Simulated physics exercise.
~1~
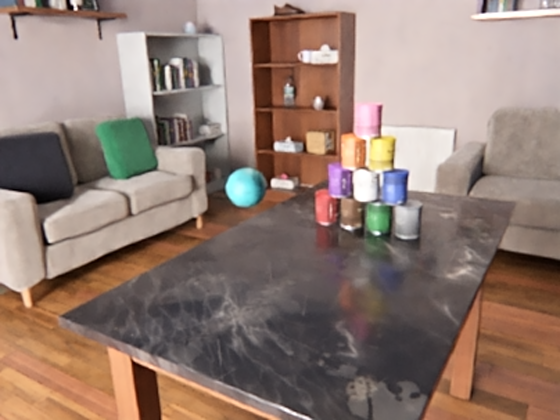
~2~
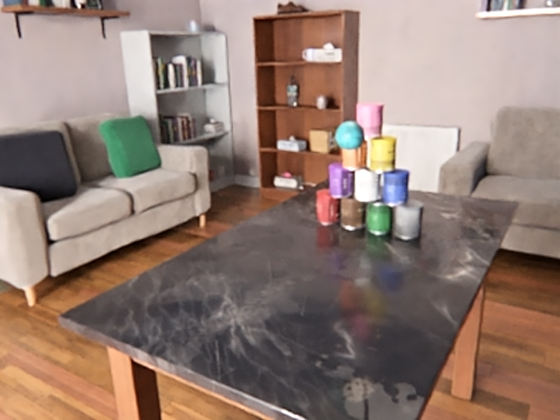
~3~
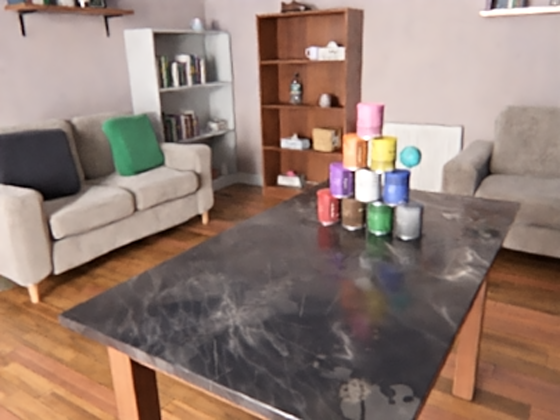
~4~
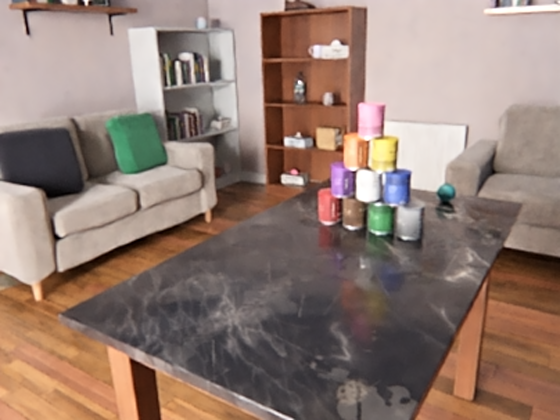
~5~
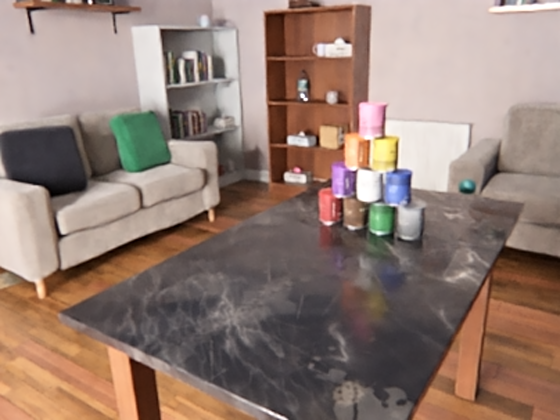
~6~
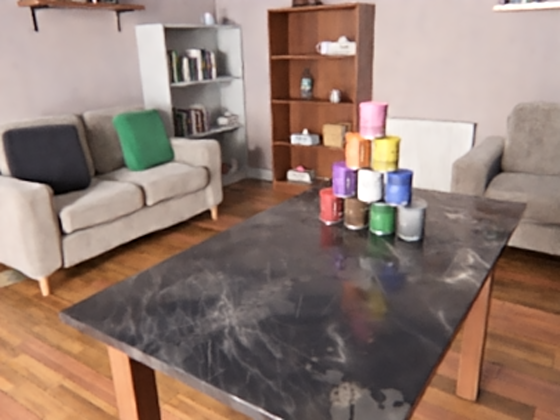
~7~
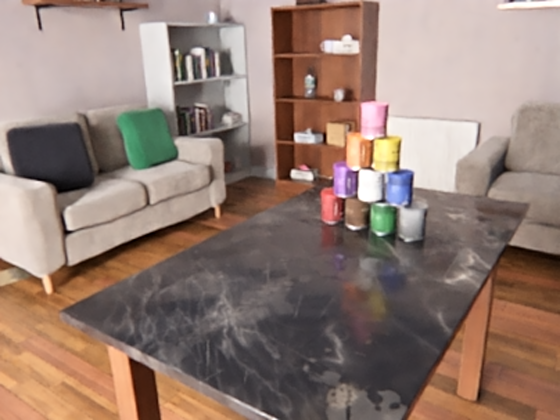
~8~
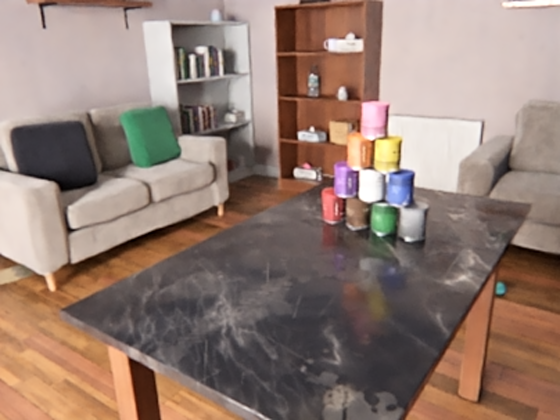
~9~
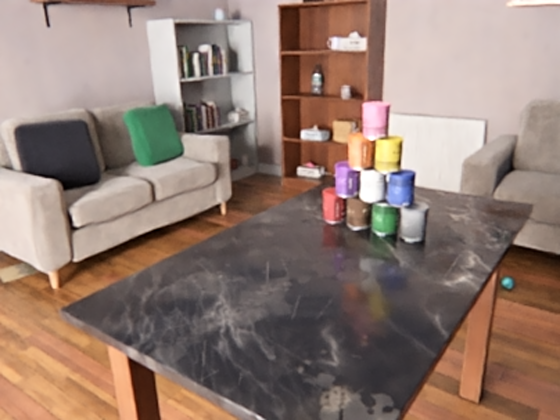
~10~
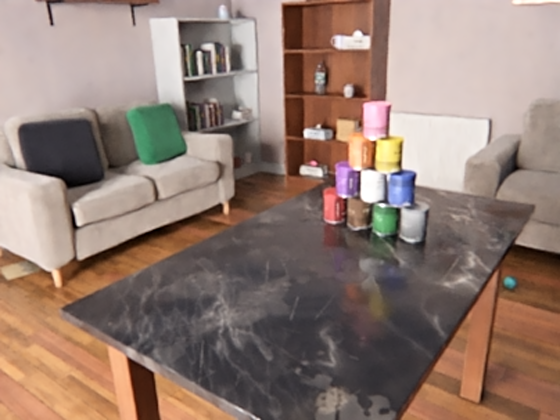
A pyramid of ten colourful tins, with a pink one on top, stands towards the far end of a dark marbled table in a living room, seen from slightly above. Grey sofas sit on both sides, the left one with black and green cushions, and shelves stand behind. A turquoise ball in mid-air at the left travels right, passing the upper tins without disturbing them. It drops beyond the pyramid on the right and goes out of sight behind the table. The ball reappears on the wooden floor at the right, while every tin remains stacked as the view drifts slightly.
